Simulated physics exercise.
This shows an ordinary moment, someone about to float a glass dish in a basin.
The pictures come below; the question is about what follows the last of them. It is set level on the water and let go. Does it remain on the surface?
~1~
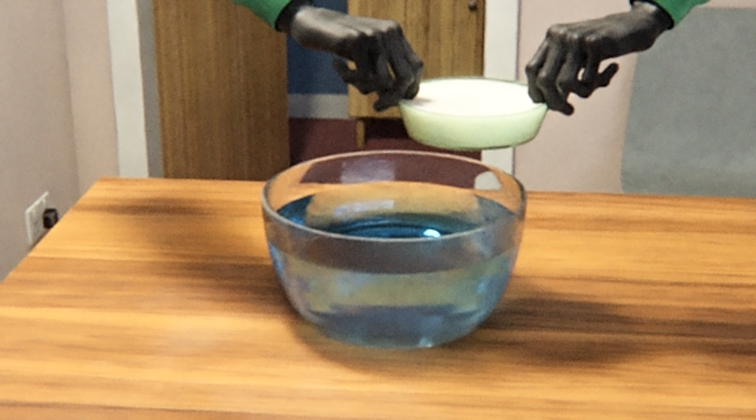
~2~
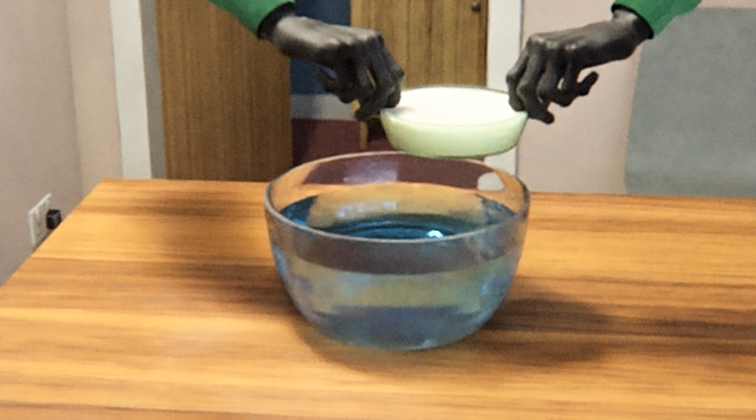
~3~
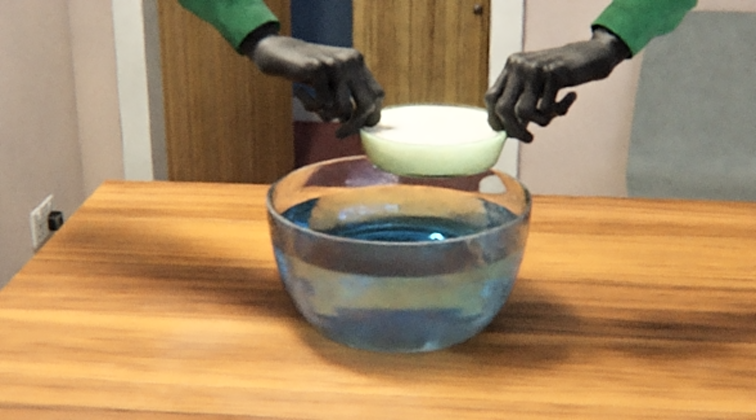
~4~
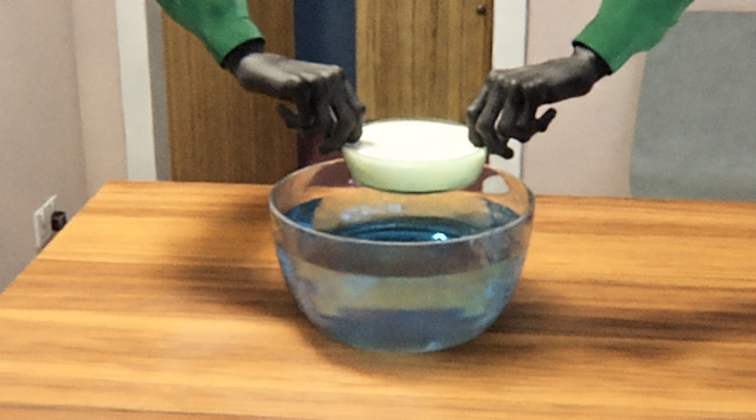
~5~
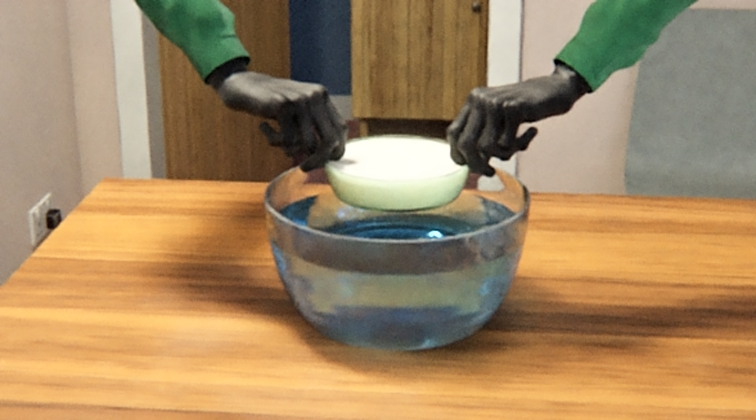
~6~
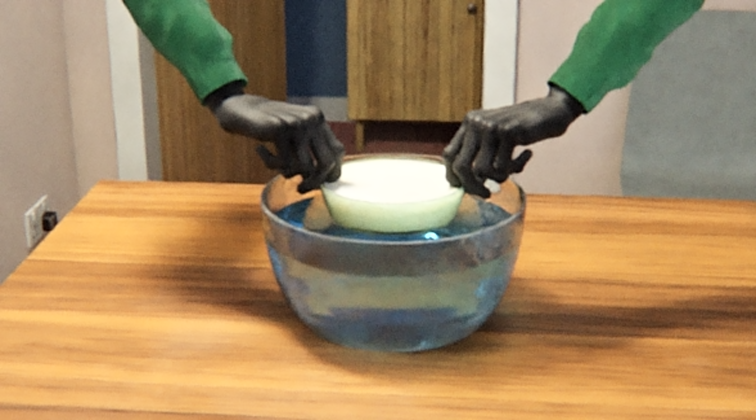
No.
Shortly, the dish dips into the water.
Then, water pours in over its rim.
At the finish, the dish lies on the bottom.
